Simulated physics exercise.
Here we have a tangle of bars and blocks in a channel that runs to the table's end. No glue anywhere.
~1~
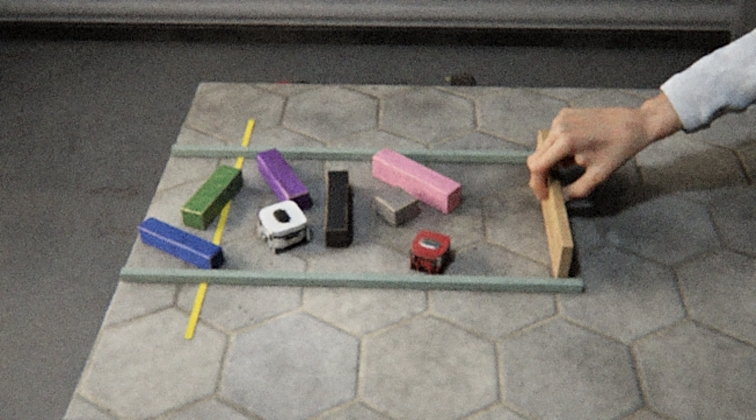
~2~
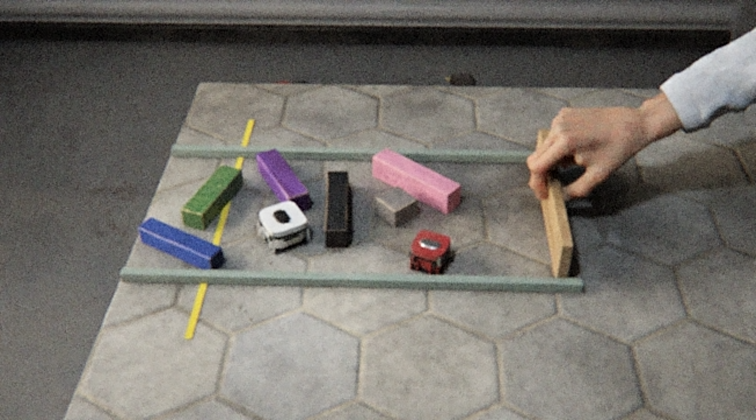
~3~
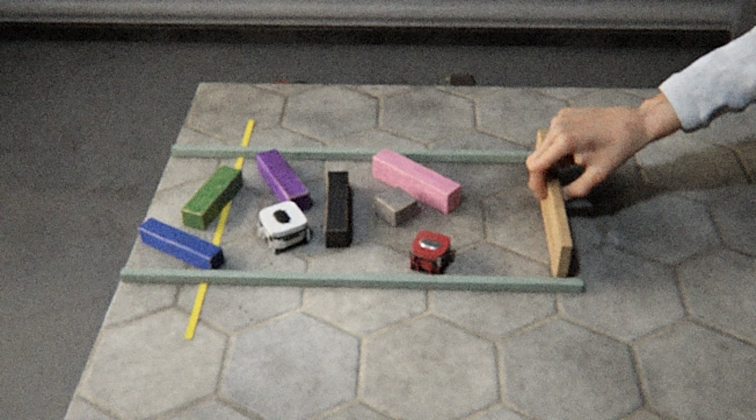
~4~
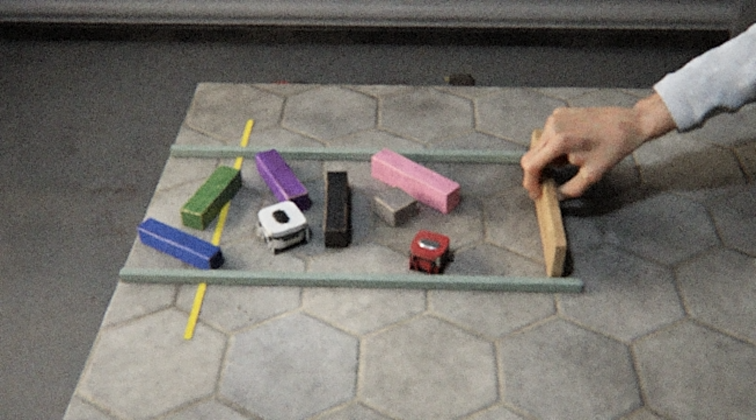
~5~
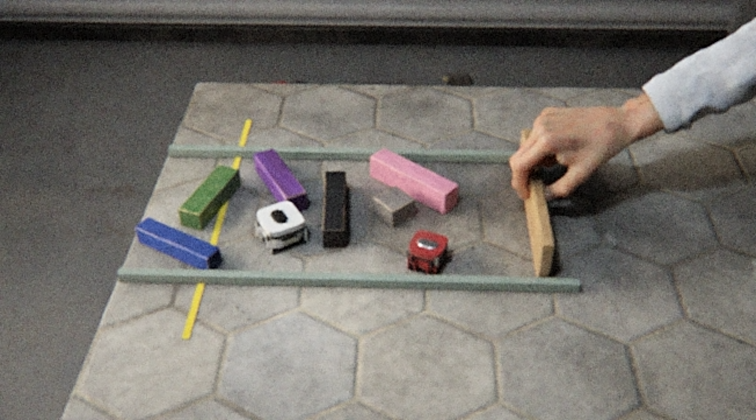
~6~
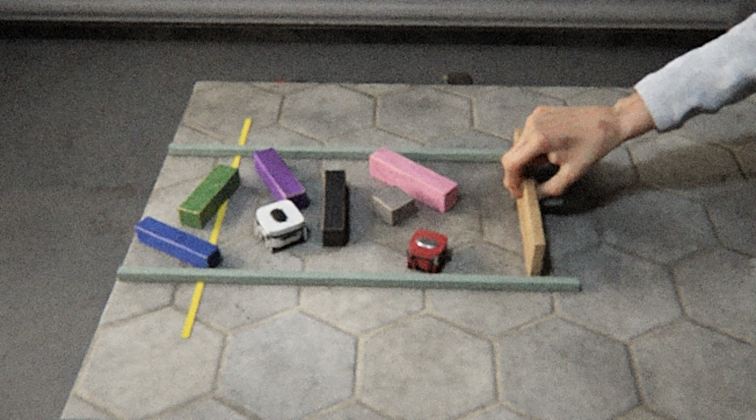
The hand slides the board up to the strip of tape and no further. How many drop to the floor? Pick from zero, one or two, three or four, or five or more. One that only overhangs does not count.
The number that fall off is one or two.
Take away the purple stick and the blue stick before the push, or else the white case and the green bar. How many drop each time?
First 0, then 0.
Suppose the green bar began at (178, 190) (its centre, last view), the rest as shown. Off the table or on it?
The green bar comes down.
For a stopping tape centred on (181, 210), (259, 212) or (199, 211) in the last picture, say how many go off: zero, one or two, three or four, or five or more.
For each place: Five or more; none; 3 or 4.
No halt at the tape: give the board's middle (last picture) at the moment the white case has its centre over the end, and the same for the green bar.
Its middle is around (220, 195) and around (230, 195).
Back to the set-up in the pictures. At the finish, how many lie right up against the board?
In contact: 3.
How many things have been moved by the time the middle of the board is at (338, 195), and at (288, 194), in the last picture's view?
6 and 7.
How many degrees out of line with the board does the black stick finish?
Roughly 10° out of line.
Soon after, none off yet; blue stick at rest near (178, 244); green bar at rest near (210, 196); purple stick at rest near (280, 179).
Then, none off yet; blue stick at rest near (178, 244); green bar at rest near (210, 196); purple stick moved a little near (256, 180).
At rest, the number that fall off is one or two; fallen, green bar.
